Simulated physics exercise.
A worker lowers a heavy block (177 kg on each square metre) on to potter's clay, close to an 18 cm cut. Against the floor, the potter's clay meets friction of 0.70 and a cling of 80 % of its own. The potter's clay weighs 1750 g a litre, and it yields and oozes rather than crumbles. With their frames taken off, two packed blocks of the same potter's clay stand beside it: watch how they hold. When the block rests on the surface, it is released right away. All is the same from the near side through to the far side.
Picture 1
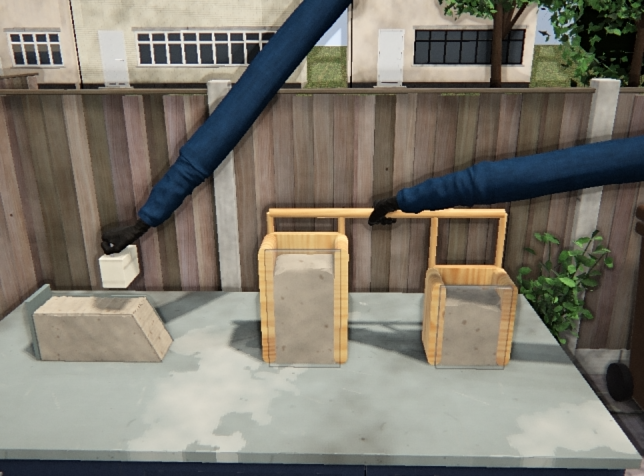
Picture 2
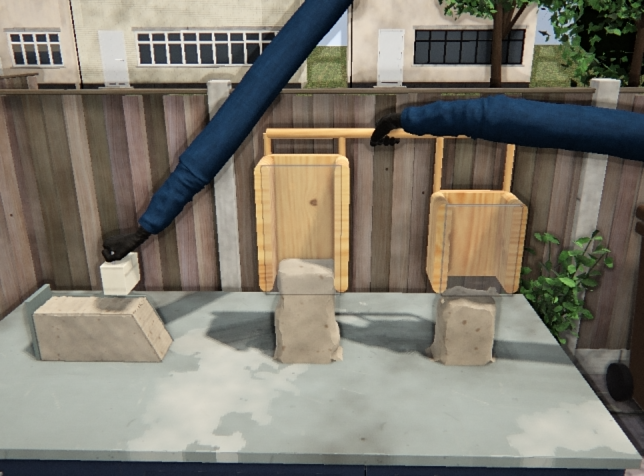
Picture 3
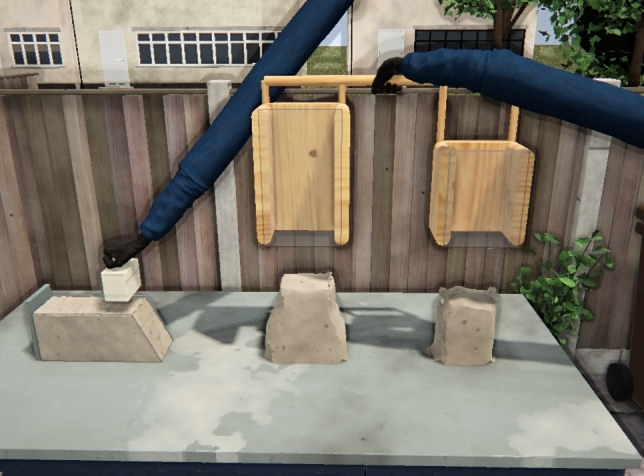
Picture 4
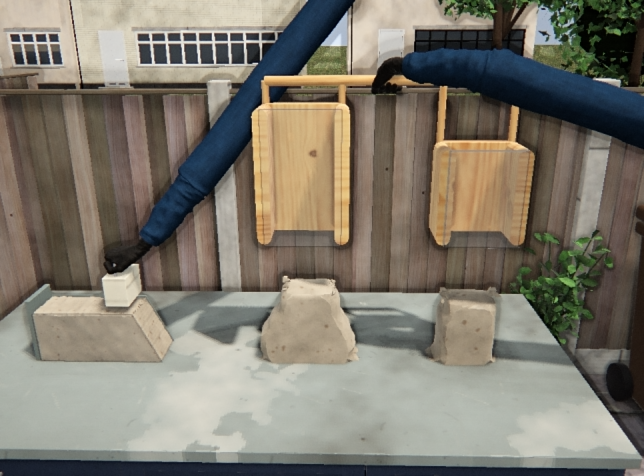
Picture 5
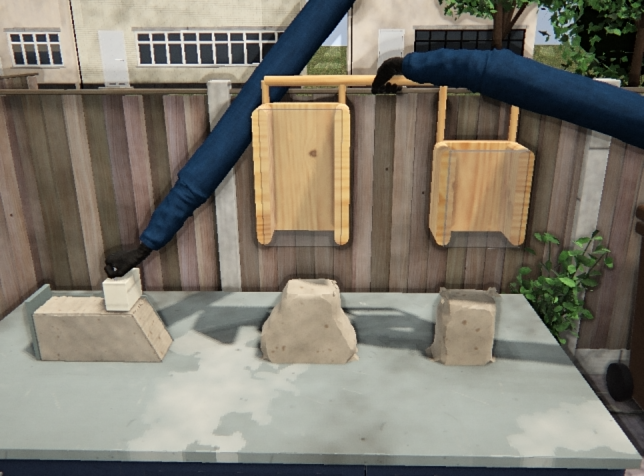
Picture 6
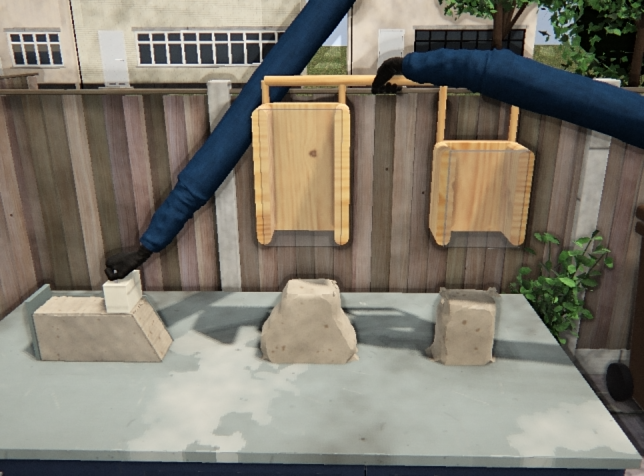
On a grey tabletop, an arm lifts wooden moulds off two clay blocks, and the taller one slumps.
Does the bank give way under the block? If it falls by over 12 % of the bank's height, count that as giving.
Stays put.
Last picture + 0.14 s, the block is down by 2 % of the bank's height and stands upright.
Last picture + 0.30 s, the block is down by 2 % of the bank's height and stands upright.
Last picture + 0.47 s, the block is down by 2 % of the bank's height and stands upright.
Last picture + 0.64 s, the block is down by 2 % of the bank's height and stands upright.
Last picture + 1.19 s, the block is down by 2 % of the bank's height and stands upright.
